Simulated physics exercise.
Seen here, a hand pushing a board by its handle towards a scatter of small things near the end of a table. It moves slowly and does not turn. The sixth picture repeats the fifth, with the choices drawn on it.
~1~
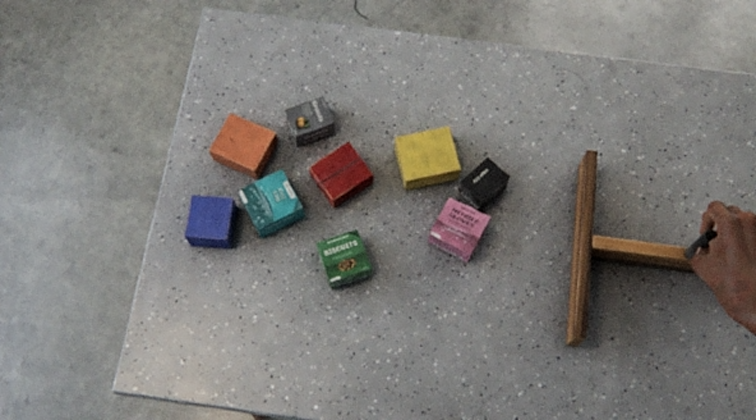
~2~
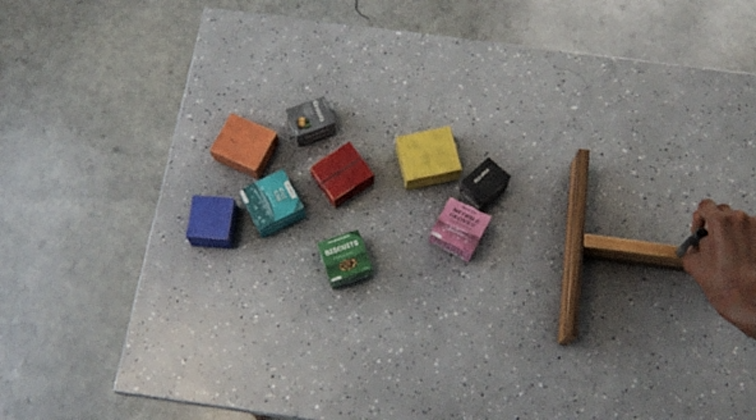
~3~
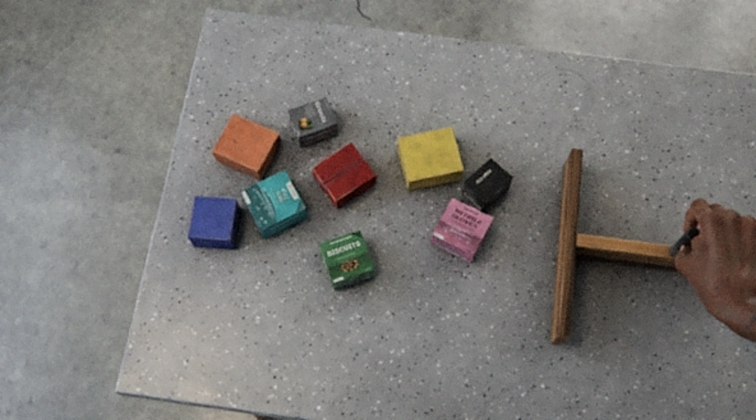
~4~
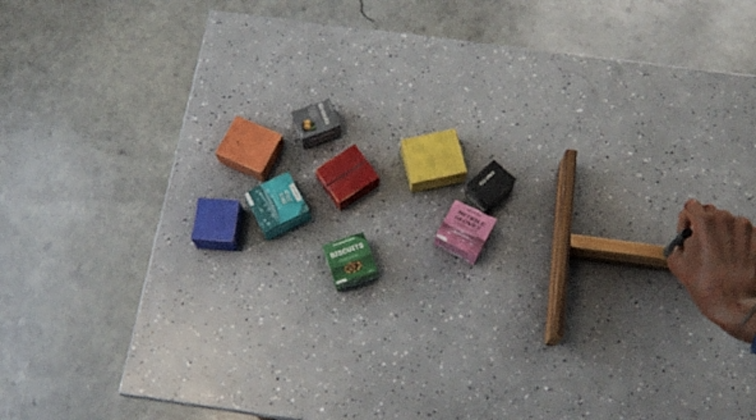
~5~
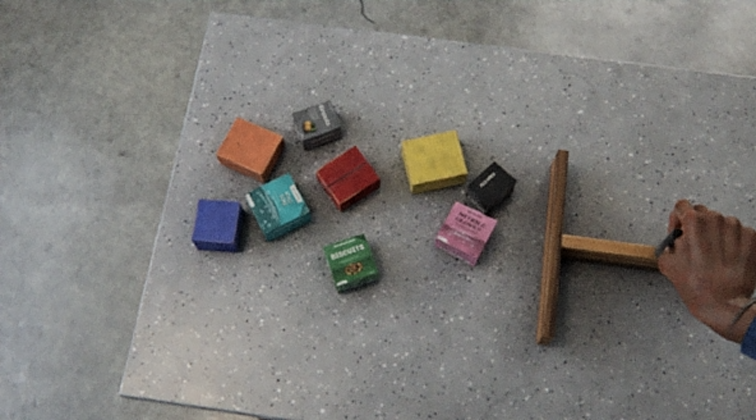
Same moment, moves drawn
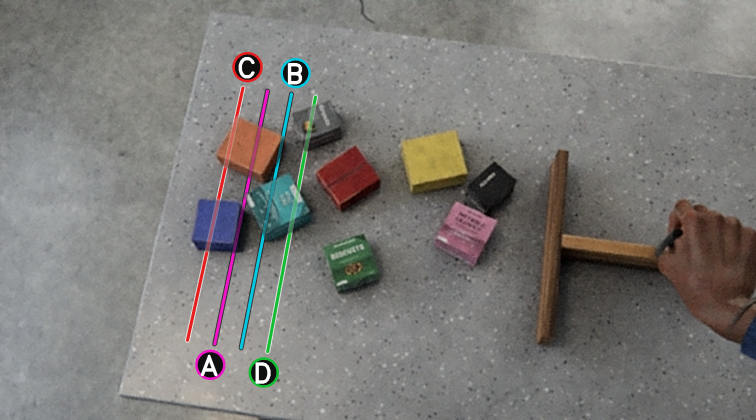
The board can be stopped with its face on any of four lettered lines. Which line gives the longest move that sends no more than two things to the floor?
Stop at A.
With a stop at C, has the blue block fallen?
By then, yes.
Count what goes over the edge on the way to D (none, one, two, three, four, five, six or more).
The count is none.
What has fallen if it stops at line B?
The orange block.
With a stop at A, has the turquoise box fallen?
By then, no.
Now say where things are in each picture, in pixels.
Red box (341, 175); blue block (212, 222); board (587, 240), in the first frame.
Board (579, 239); grey packet (311, 122), in the second frame.
Board (571, 239); black packet (487, 185), in the third frame.
Board (565, 239); green packet (350, 262), in the fourth frame.
Board (556, 240); red box (348, 178); blue block (219, 225); turquoise box (278, 207), in the fifth frame.
On the copy, A at (242, 211); B at (268, 214); C at (217, 208); D at (293, 218).
On A. First, board (442, 224); yellow block (392, 150); black packet (424, 190).
Then, board (328, 209); blue block (200, 240); orange block (228, 145).
Finally, board (242, 198); orange block over the edge; turquoise box (171, 190); one fallen.
By contrast, B is within the limit but short; C drops four; D is within the limit but short.
